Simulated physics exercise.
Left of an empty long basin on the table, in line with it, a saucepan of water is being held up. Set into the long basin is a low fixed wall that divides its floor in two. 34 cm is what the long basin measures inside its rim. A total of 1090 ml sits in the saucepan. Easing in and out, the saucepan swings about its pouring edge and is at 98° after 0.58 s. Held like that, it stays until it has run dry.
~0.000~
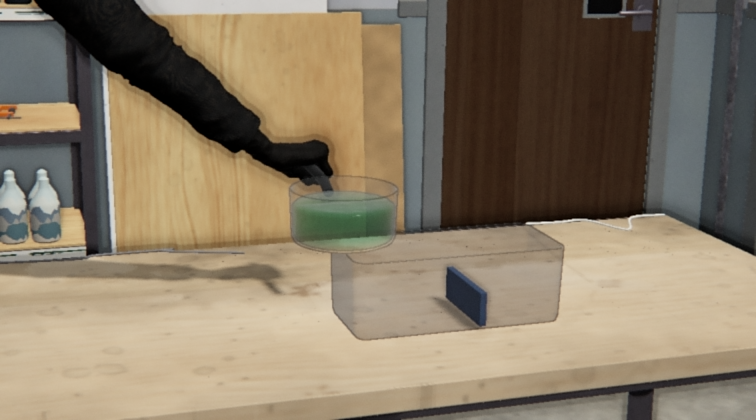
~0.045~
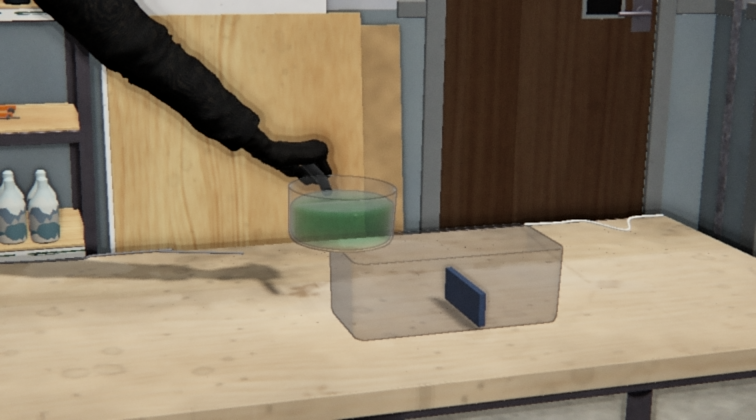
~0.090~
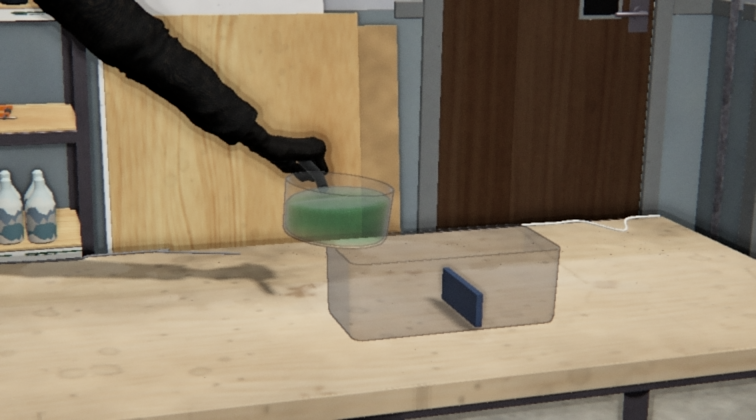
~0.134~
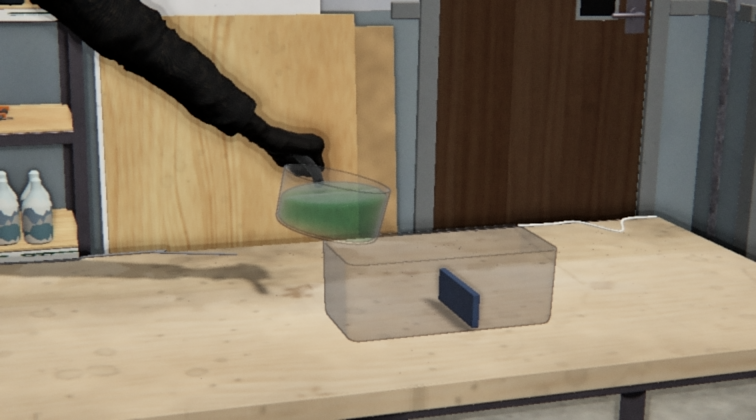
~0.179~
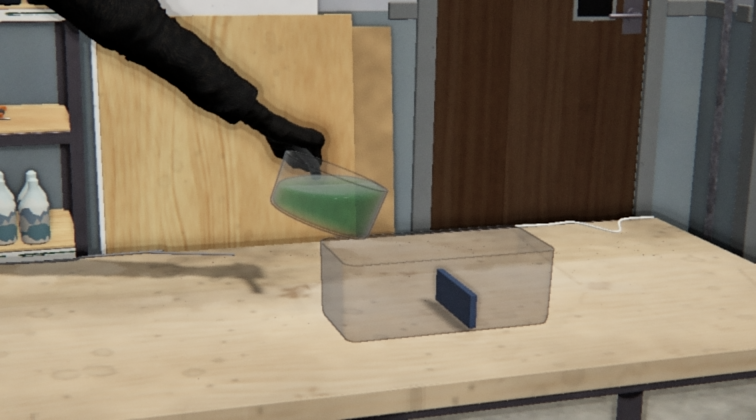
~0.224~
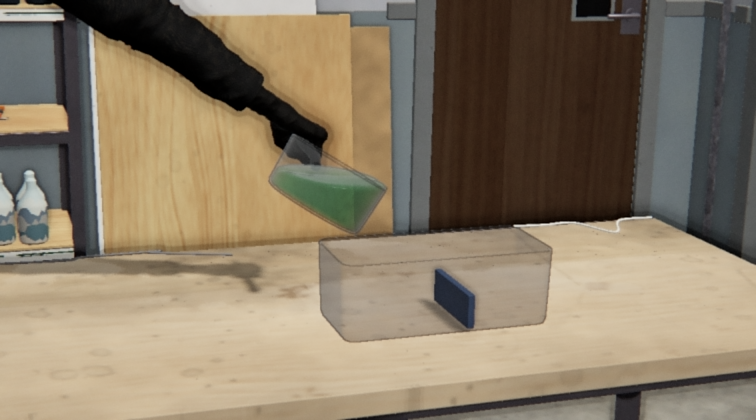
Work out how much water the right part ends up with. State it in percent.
I would put it at 43 per cent.
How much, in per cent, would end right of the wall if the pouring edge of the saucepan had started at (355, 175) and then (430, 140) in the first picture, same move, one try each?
In turn about 10 and 65 per cent.
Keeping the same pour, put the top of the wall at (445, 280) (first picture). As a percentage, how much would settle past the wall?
Then it comes to around 65 per cent.
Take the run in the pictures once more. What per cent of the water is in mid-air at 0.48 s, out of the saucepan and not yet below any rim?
Around 44 in a hundred.
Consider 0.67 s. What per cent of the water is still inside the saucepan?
Around 7 in a hundred is still there.
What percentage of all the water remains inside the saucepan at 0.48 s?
Near 50 in a hundred.
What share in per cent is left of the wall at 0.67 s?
About 28 percent.
Then, 0.48 s in, the tilt is 91° and 50 per cent is still to pour, 6 is left of the wall and 0 right of it.
Then, 0.67 s in, the tilt is 98° and 7 per cent is still to pour, 27 is left of the wall and 47 right of it.
Then, 0.87 s in, the tilt is 98° and 2 per cent is still to pour, 40 is left of the wall and 32 right of it.
Then, 1.08 s in, the tilt is 98° and 1 per cent is still to pour, 49 is left of the wall and 44 right of it.
Finally, 52 per cent lies left of the wall, 43 right of it and 5 outside.
